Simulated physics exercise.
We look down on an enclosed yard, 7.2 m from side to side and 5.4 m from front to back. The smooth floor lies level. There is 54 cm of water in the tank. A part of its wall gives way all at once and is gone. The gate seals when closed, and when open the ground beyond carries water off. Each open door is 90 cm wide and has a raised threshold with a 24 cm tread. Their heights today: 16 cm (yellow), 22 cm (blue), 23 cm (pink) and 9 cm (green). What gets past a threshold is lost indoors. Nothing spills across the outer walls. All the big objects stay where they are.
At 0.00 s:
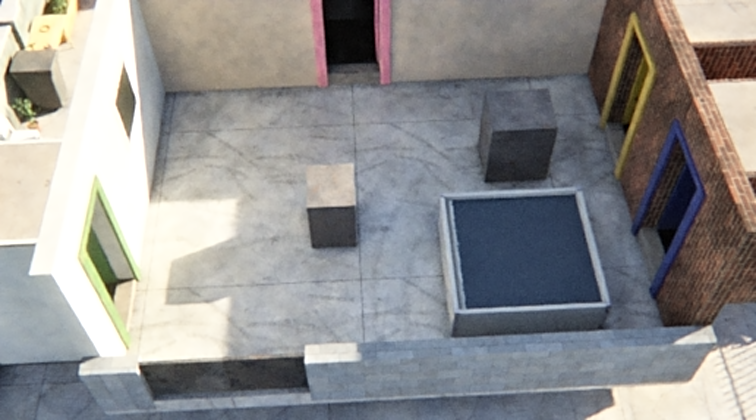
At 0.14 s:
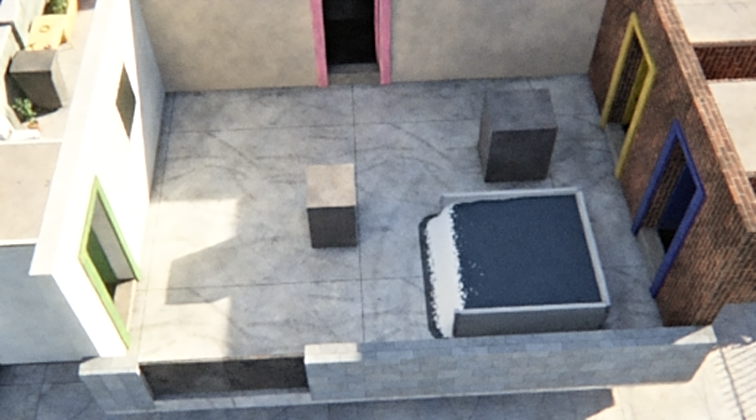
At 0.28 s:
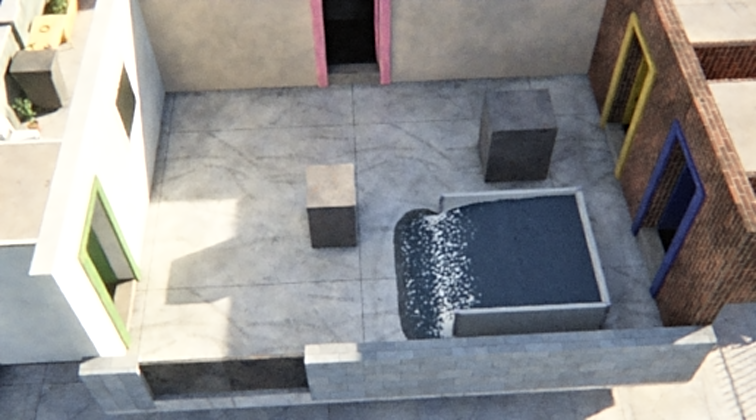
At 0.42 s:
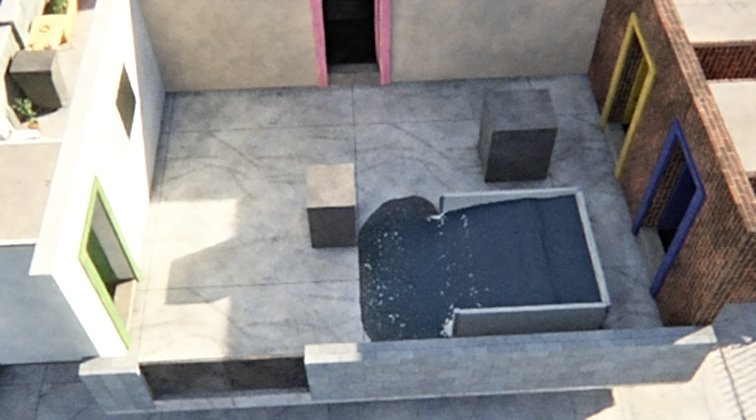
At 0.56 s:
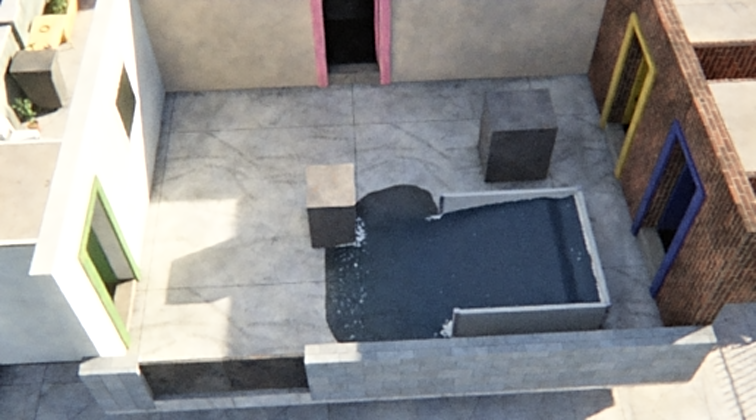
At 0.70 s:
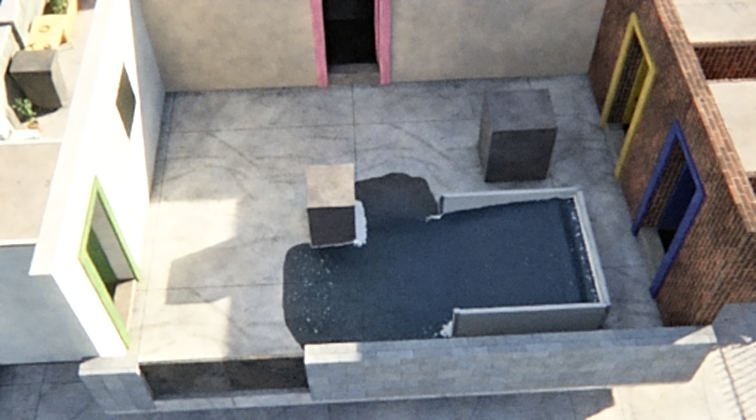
Dark water pouring out of the open left side of a square tank, spreading leftward across a walled yard past a small block.
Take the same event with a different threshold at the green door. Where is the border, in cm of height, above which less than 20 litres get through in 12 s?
Close to 22 cm is just enough.
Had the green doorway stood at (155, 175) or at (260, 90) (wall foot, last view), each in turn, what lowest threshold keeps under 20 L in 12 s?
Roughly 5.5 and 10.5 cm.
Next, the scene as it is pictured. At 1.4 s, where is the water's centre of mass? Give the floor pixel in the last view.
Around (435, 276).
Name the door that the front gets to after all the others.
The blue one.
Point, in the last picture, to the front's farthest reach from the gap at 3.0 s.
Near (161, 130).
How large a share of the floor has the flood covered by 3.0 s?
Near 55 per cent is wet.
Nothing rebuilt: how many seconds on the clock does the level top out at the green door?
Near 2.8 s.
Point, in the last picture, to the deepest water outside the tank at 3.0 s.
Near (138, 372).
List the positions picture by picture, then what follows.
In the first picture, the tank at (520, 250) is whole and still, 54 cm deep; the green door at (113, 269) is dry.
In the second picture, the front is at (437, 332), 0.2 m from the gap at (449, 269); 0.4 m2 of floor is wet, 54 cm left at the back.
In the third picture, the gap is at (449, 270), the front 0.7 m out at (404, 307); the back of the tank holds 54 cm.
In the fourth picture, the gap is at (449, 270), the front 1.1 m out at (370, 328); the back of the tank holds 54 cm.
In the fifth picture, the gap is at (449, 271), the front 1.6 m out at (334, 322); the back of the tank holds 50 cm.
In the sixth picture, the gap is at (449, 270), the front 2.2 m out at (290, 309); the back of the tank holds 44 cm; the green door at (113, 269), 4.4 m from the gap, is still 2.2 m from the nearest water.
After 1.4 s water covers 30 % of the floor, deepest (31 cm) near (365, 237); 2 cm at the green door, 0 litres in over its 9 cm threshold.
After 3.0 s water covers 55 % of the floor, deepest (31 cm) near (138, 372); 26 cm at the green door, 109 litres in over its 9 cm threshold.
After 12.0 s water covers 95 % of the floor, deepest (9 cm) near (540, 138); 3 cm at the green door, 222 litres in over its 9 cm threshold.
At the green door as built, the water arrived by 1.4 s and peaked near 27 cm at 2.8 s.
Run again over the same 12 s with other heights there, 37 litres in over 19.5 cm, 4 litres over 26.5 cm. The limit of 20 litres is kept from about 22 cm up.
